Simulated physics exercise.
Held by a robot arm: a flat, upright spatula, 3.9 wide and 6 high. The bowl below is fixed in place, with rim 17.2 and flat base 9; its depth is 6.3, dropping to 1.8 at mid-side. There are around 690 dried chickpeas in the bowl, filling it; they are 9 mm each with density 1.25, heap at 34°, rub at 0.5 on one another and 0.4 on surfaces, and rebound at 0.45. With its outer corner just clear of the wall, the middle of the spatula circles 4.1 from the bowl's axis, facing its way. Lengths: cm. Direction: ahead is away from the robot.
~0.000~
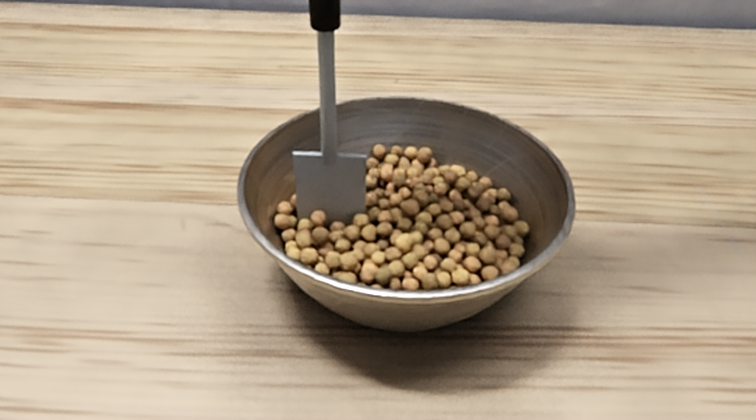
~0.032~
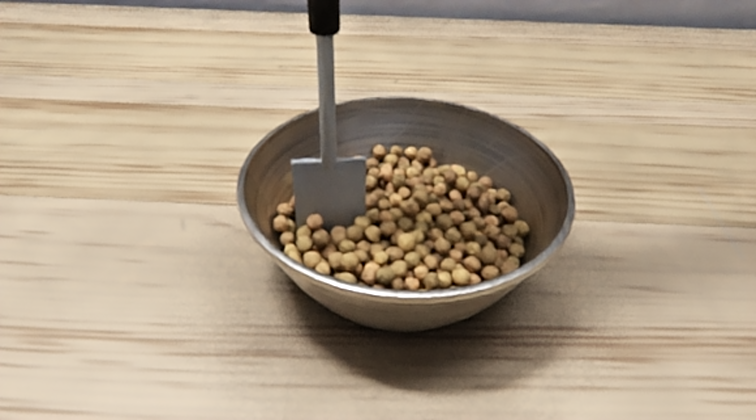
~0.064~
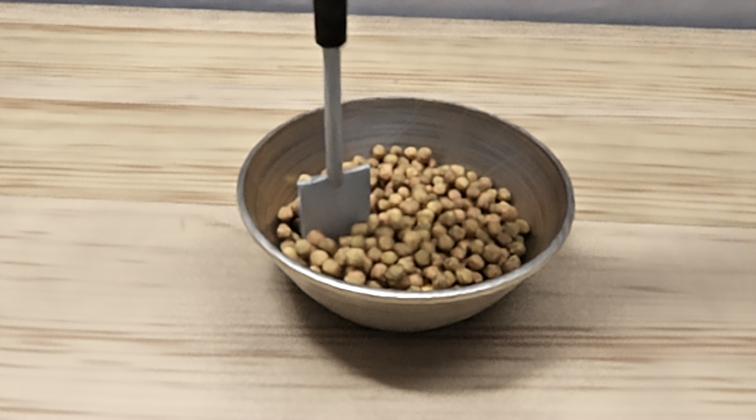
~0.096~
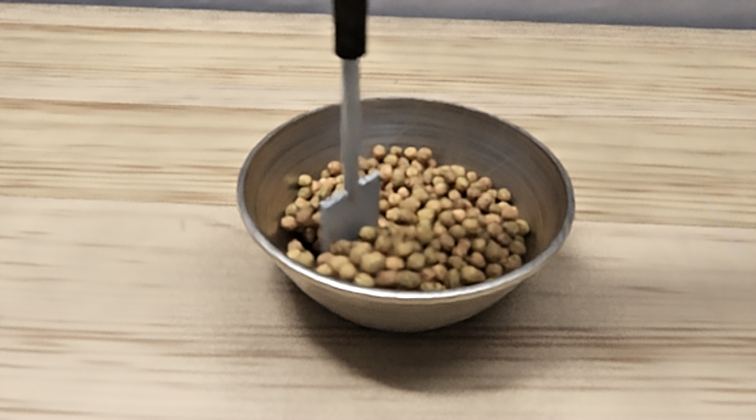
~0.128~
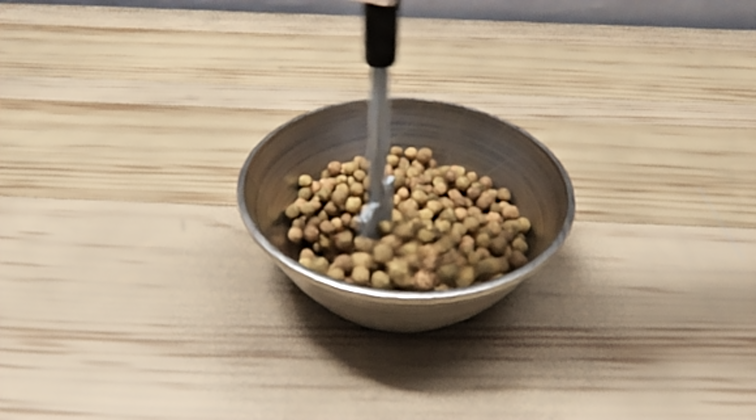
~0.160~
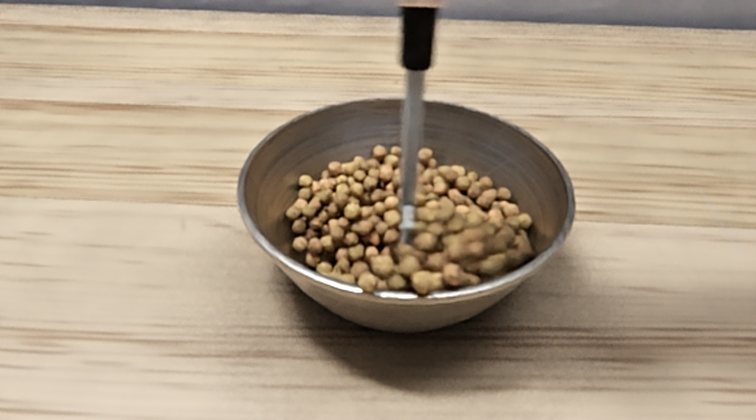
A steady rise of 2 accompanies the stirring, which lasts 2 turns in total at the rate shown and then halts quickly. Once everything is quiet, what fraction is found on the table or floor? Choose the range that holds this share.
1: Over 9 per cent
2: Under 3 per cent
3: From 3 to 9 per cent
Over 9 per cent (1).
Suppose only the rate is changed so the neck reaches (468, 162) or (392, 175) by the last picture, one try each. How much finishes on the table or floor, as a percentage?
Some 30 and 10 per cent.
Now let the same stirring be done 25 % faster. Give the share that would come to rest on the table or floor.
Estimated share: About 25 per cent.
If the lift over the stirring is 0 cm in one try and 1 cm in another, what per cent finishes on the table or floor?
It comes to about 30 per cent and about 20 per cent.
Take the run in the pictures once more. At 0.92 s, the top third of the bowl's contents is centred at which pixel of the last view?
I'd say about (444, 195).
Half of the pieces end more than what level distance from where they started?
Somewhere around 6 centimetres.
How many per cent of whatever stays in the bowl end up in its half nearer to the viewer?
About 50 per cent.
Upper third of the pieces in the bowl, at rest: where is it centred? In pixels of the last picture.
Looks like roughly (407, 213) to me.
After 0.54 s, 337° round, highest piece 8 above the table; 597 in the bowl, 72 on the table or floor, 17 in flight or on the tool.
After 0.92 s, 224° round, highest piece 8 above the table; 571 in the bowl, 112 on the table or floor, 3 in flight or on the tool.
After 1.31 s, 0° round, highest piece 6 above the table; 568 in the bowl, 118 on the table or floor.
After 2.01 s, 0° round, highest piece 6 above the table; 568 in the bowl, 118 on the table or floor.
At rest, 568 in the bowl, 118 on the table or floor. That is 17 % on the table or floor.
